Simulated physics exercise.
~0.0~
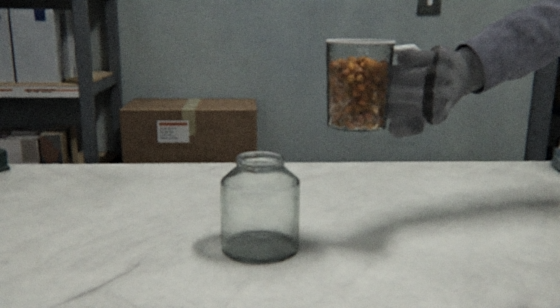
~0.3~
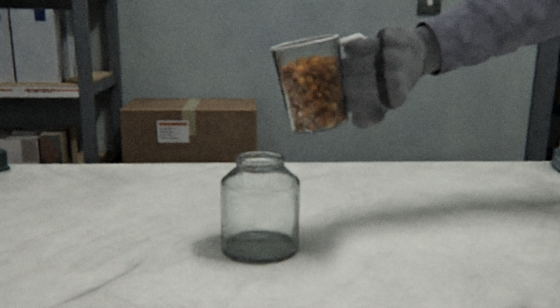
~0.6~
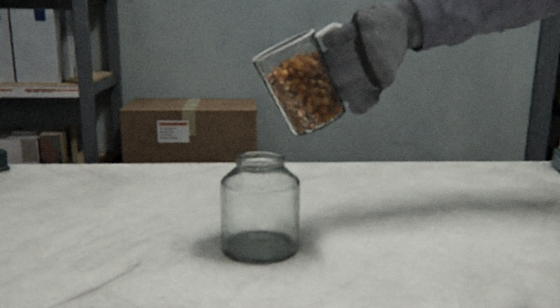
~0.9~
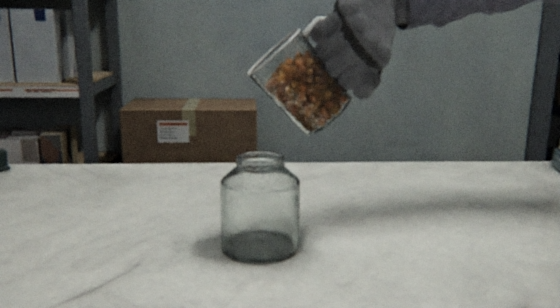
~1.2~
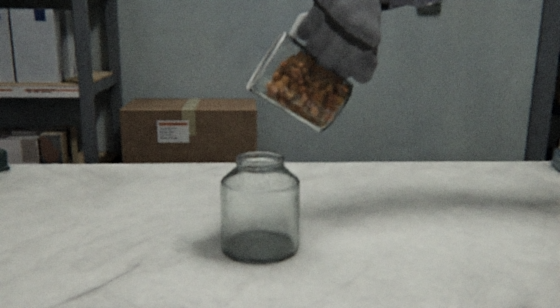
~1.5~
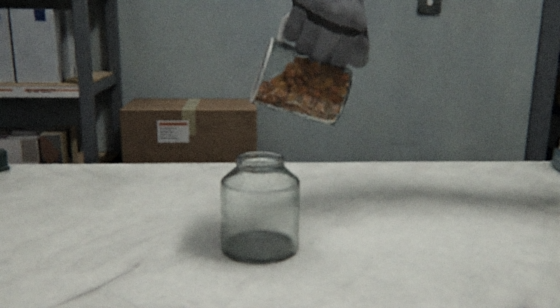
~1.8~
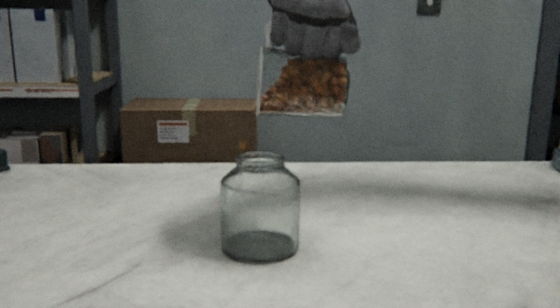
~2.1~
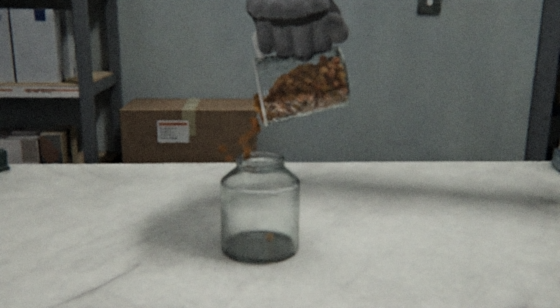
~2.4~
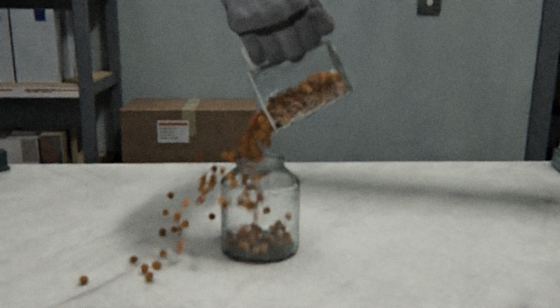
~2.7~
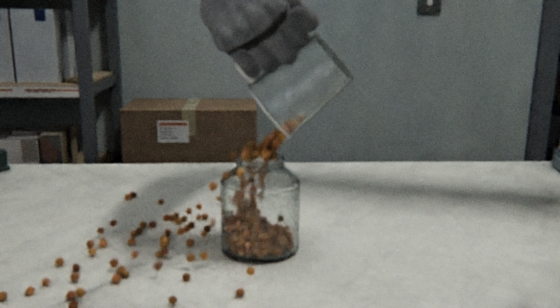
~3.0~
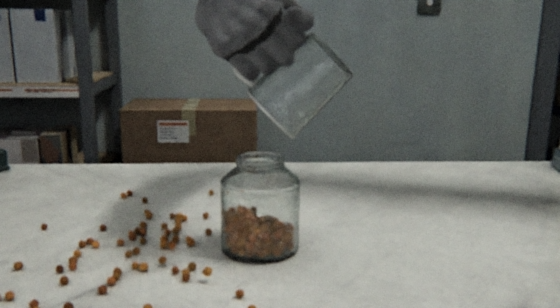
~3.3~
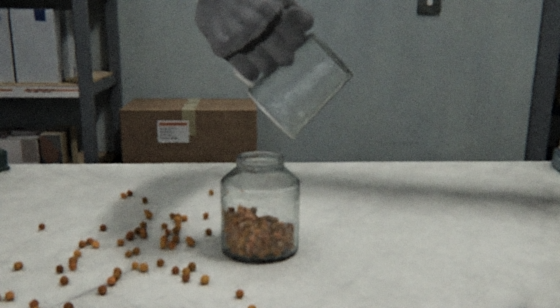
A gray-gloved hand in a gray sleeve holds a clear cup of orange-brown roasted chickpeas above an open glass jar on a pale marbled tabletop, viewed from the front by a still camera. Behind stand a cardboard box, a dark shelf at left and a gray-blue wall. The hand moves the cup left and tips it steadily until it lies on its side. Chickpeas then pour from its lower lip, many dropping into the jar while others scatter leftward across the table. Finally the cup hangs upside down and empty, the jar partly filled, with a fair share spilt.
